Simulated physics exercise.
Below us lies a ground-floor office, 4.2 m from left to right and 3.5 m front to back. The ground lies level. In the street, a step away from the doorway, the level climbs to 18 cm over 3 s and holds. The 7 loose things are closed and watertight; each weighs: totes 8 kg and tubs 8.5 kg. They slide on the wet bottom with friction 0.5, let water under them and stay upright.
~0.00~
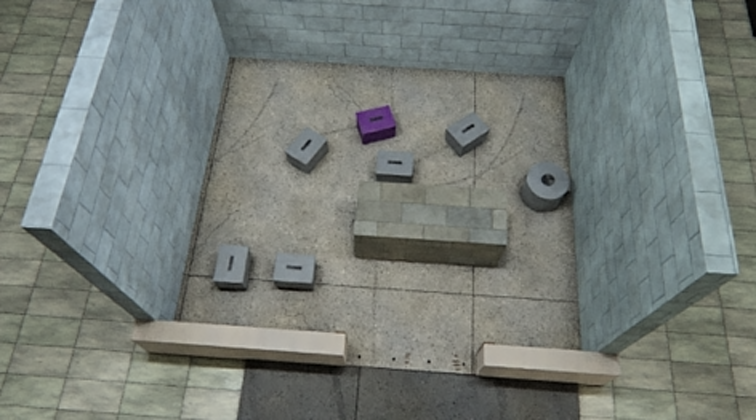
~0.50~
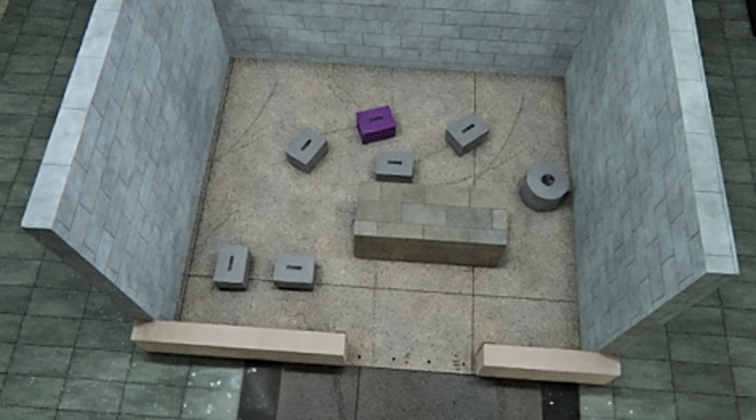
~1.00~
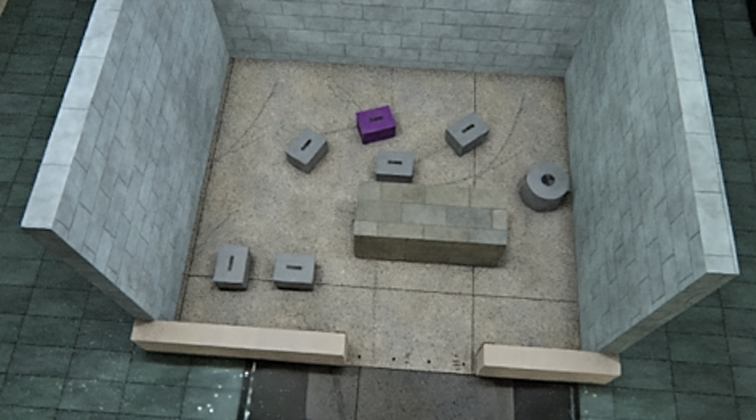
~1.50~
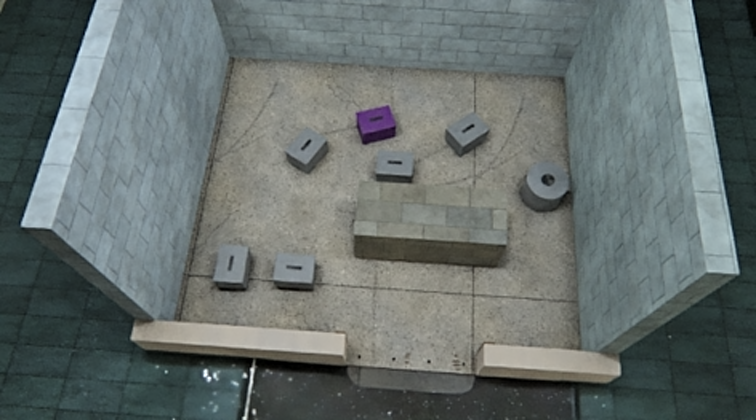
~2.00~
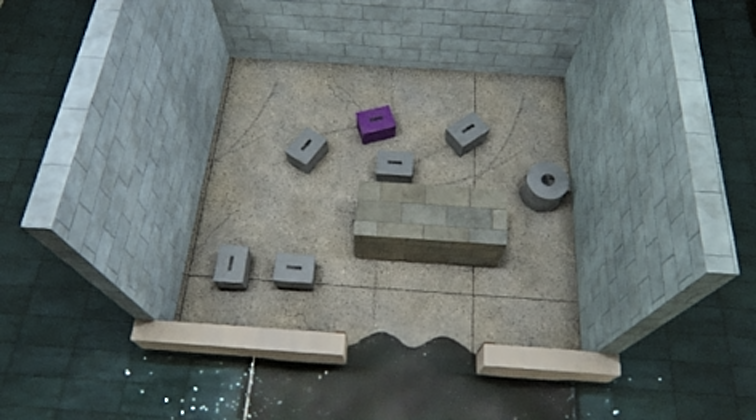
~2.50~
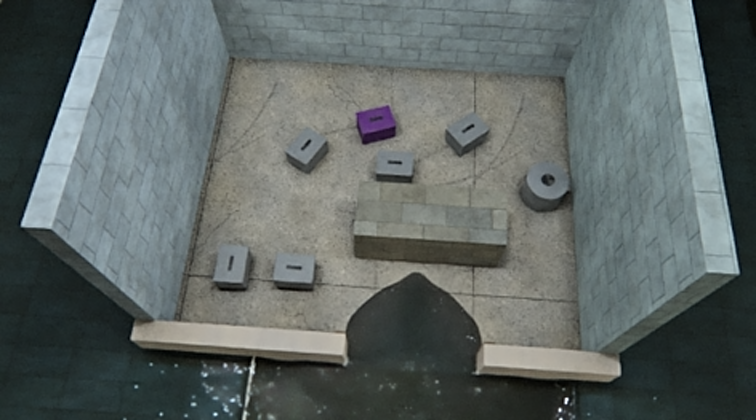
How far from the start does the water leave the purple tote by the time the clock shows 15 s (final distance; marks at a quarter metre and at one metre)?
The purple tote moves a short way.
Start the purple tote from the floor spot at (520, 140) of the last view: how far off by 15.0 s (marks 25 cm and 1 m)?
It is nudged along.
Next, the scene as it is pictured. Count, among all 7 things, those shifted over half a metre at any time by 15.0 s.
That makes 6.
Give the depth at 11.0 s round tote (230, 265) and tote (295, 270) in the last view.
About 13 and 11 cm.
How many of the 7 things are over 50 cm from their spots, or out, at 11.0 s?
3 of them.
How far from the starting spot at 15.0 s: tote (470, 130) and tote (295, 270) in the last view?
In that order: 100 cm, 100 cm.
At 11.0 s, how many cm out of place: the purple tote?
About 20 cm.
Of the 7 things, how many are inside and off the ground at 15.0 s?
7 of them.
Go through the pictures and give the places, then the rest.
The purple tote at (376, 119), on the bottom; 0.0 m2 under water; 0 of 7 have shifted, in the first picture.
The purple tote at (376, 119) rests on the ground; 0.0 m2 under water; 0 of 7 have shifted, in the second picture.
The purple tote at (376, 119) rests on the ground; water covers 0.0 m2; 0 of 7 have shifted, in the third picture.
The purple tote at (376, 119), on the bottom; 0.0 m2 under water; 0 of 7 have shifted, in the fourth picture.
The purple tote at (376, 119), on the bottom; water covers 0.1 m2; 0 of 7 have shifted, in the fifth picture.
The purple tote at (376, 119), on the bottom; water covers 0.7 m2; 0 of 7 have shifted, in the sixth picture.
After 3.5 s the purple tote is near (376, 119), 0.0 m from its start, aground; 0 afloat.
After 6.8 s the purple tote is near (376, 119), 0.0 m from its start, aground; 0 afloat.
After 11.0 s the purple tote is near (361, 125), 0.2 m from its start, aground; 3 afloat.
After 15.0 s the purple tote is near (403, 149), 0.5 m from its start, afloat; 7 afloat.
